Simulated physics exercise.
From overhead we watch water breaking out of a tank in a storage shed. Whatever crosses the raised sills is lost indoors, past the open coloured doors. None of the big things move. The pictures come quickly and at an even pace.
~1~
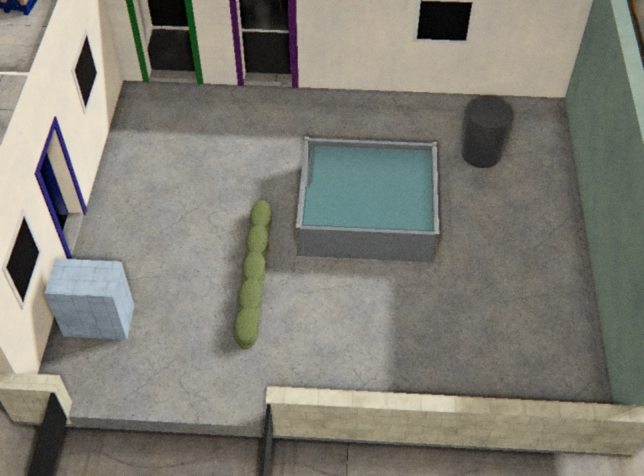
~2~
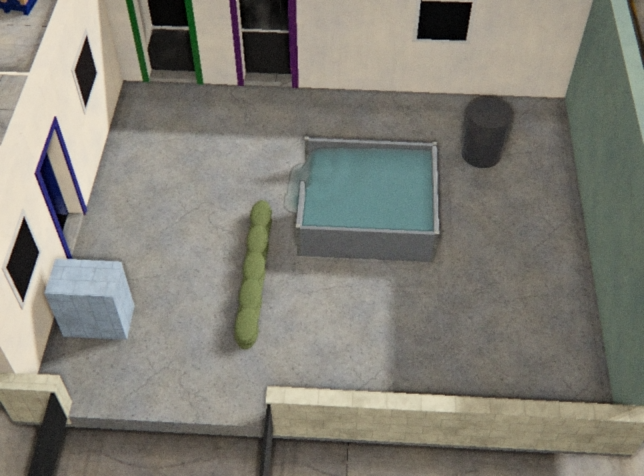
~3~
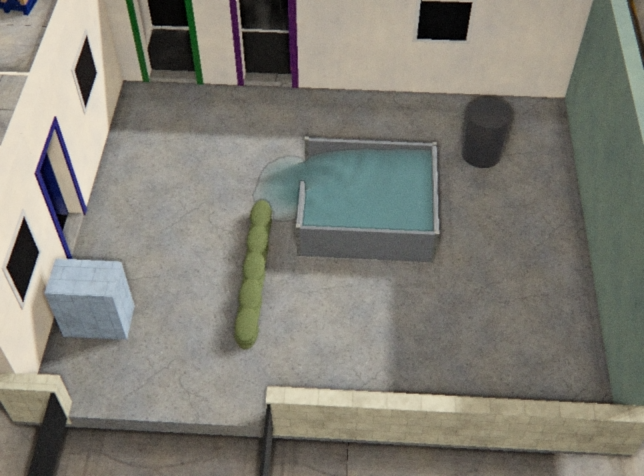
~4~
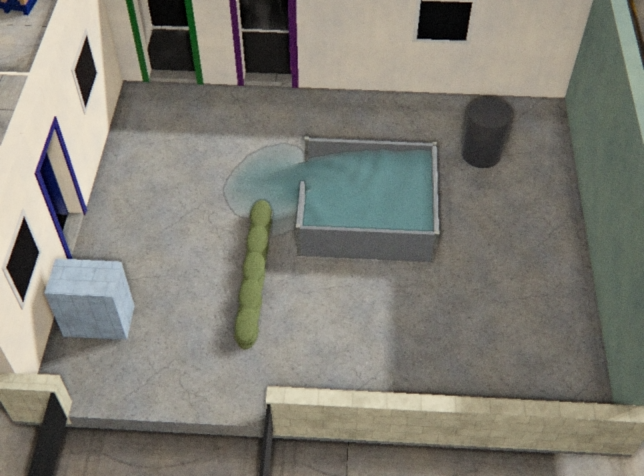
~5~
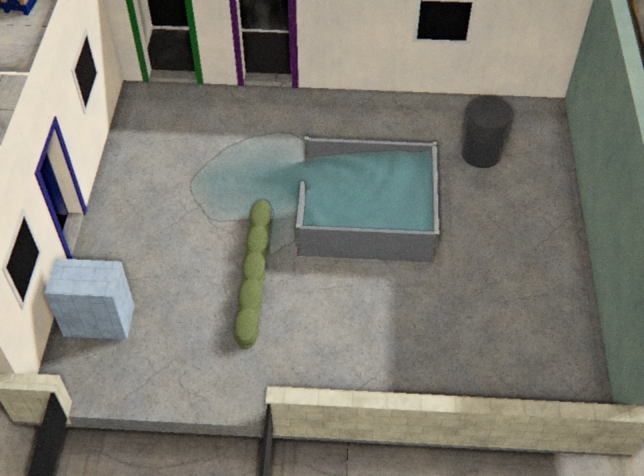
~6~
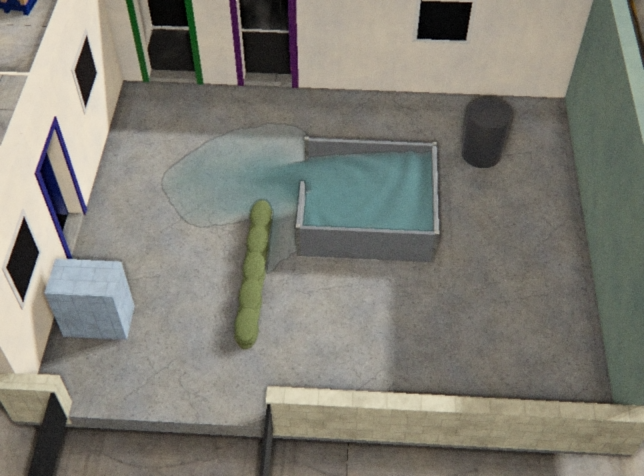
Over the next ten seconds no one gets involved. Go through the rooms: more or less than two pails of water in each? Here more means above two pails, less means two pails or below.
Green door: More; blue door: More; purple door: Less.
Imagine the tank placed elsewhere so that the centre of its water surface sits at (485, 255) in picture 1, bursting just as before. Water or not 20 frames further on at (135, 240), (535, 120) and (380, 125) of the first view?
In order, the three spots end up untouched, untouched and untouched.
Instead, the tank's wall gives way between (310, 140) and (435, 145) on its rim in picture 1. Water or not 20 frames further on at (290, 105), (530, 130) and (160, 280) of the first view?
First soaked through, second soaked through, third kept bare.
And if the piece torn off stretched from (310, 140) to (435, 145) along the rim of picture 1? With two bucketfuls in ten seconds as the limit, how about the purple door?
Result for the purple door: It ends up above.
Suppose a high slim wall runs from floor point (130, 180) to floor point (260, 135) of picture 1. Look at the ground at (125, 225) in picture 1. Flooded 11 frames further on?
There: Covered.
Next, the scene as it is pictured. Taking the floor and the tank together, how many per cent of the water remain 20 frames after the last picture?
I'd put it at about 96 per cent.
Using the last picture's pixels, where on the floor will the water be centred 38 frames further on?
My guess is about (239, 191).
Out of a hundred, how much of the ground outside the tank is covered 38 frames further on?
That works out at 45 %.
A moment on, water covers 20 % of the floor; the green door not reached, the blue door not reached, the purple door not reached.
Next, water covers 25 % of the floor; the green door under two buckets in, the blue door under two buckets in, the purple door wet at the sill, nothing in.
Then, water covers 30 % of the floor; the green door over two buckets in, the blue door over two buckets in, the purple door wet at the sill, nothing in.
Later, water covers 45 % of the floor; the green door over two buckets in, the blue door far over two buckets in, the purple door wet at the sill, nothing in.
In the end, water covers 60 % of the floor; the green door far over two buckets in, the blue door far over two buckets in, the purple door under two buckets in.
